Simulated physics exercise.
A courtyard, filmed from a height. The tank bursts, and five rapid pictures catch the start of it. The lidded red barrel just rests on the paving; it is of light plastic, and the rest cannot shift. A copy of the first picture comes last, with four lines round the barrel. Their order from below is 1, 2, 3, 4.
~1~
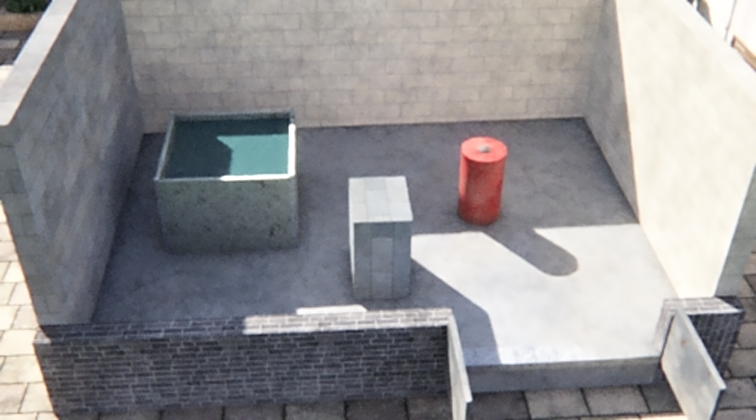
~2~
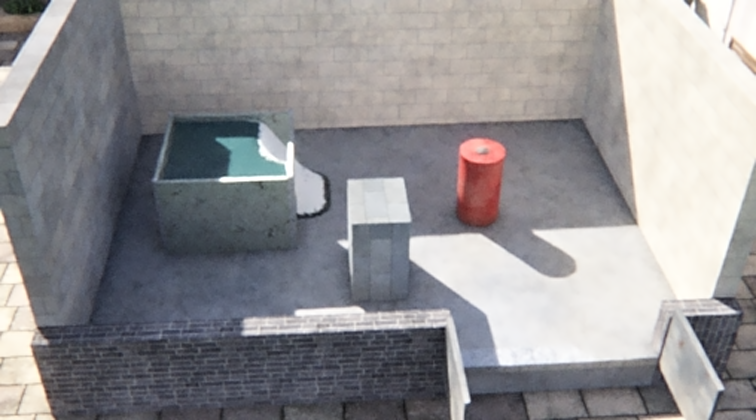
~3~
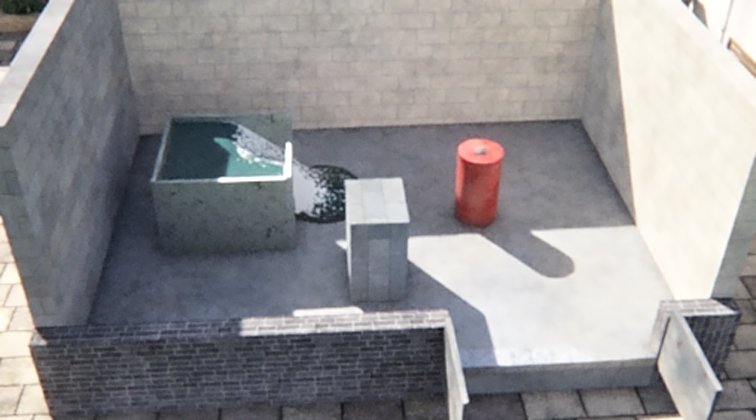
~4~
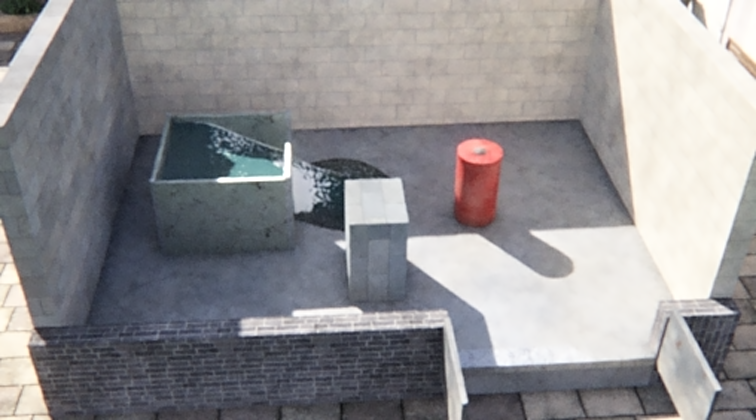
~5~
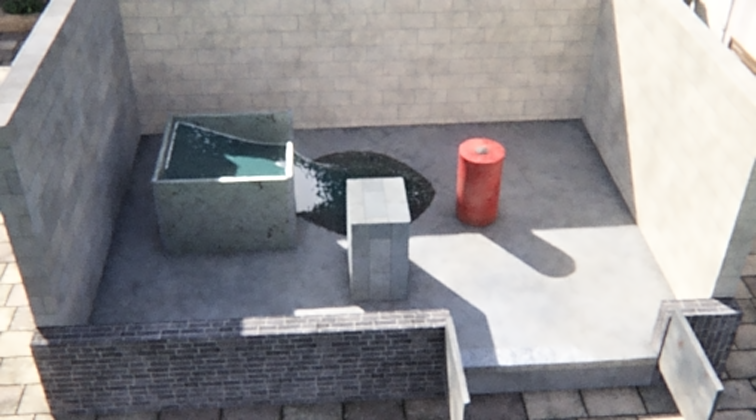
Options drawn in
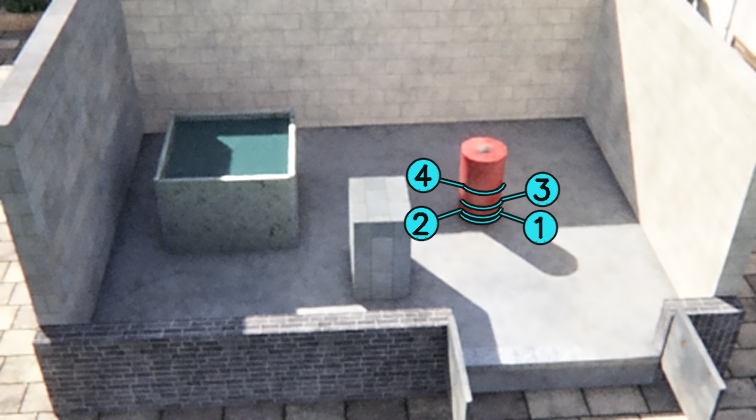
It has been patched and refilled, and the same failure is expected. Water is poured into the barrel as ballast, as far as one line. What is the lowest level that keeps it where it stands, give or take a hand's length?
That is mark 4.
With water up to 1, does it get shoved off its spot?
Yes.
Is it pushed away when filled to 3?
Yes, that goes wrong.
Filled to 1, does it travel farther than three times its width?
Yes, it does.
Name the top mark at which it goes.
3 it is.
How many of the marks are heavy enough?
One.
On the marked copy, 1 at (483, 222); 2 at (483, 217); 3 at (484, 208); 4 at (486, 193); from the bottom up 1, 2, 3, 4.
With 1, it is washed out through the gate.
With 2, it is pushed about 3 times its own width away.
With 3, it is pushed about half its own width away.
With 4, it does not move.
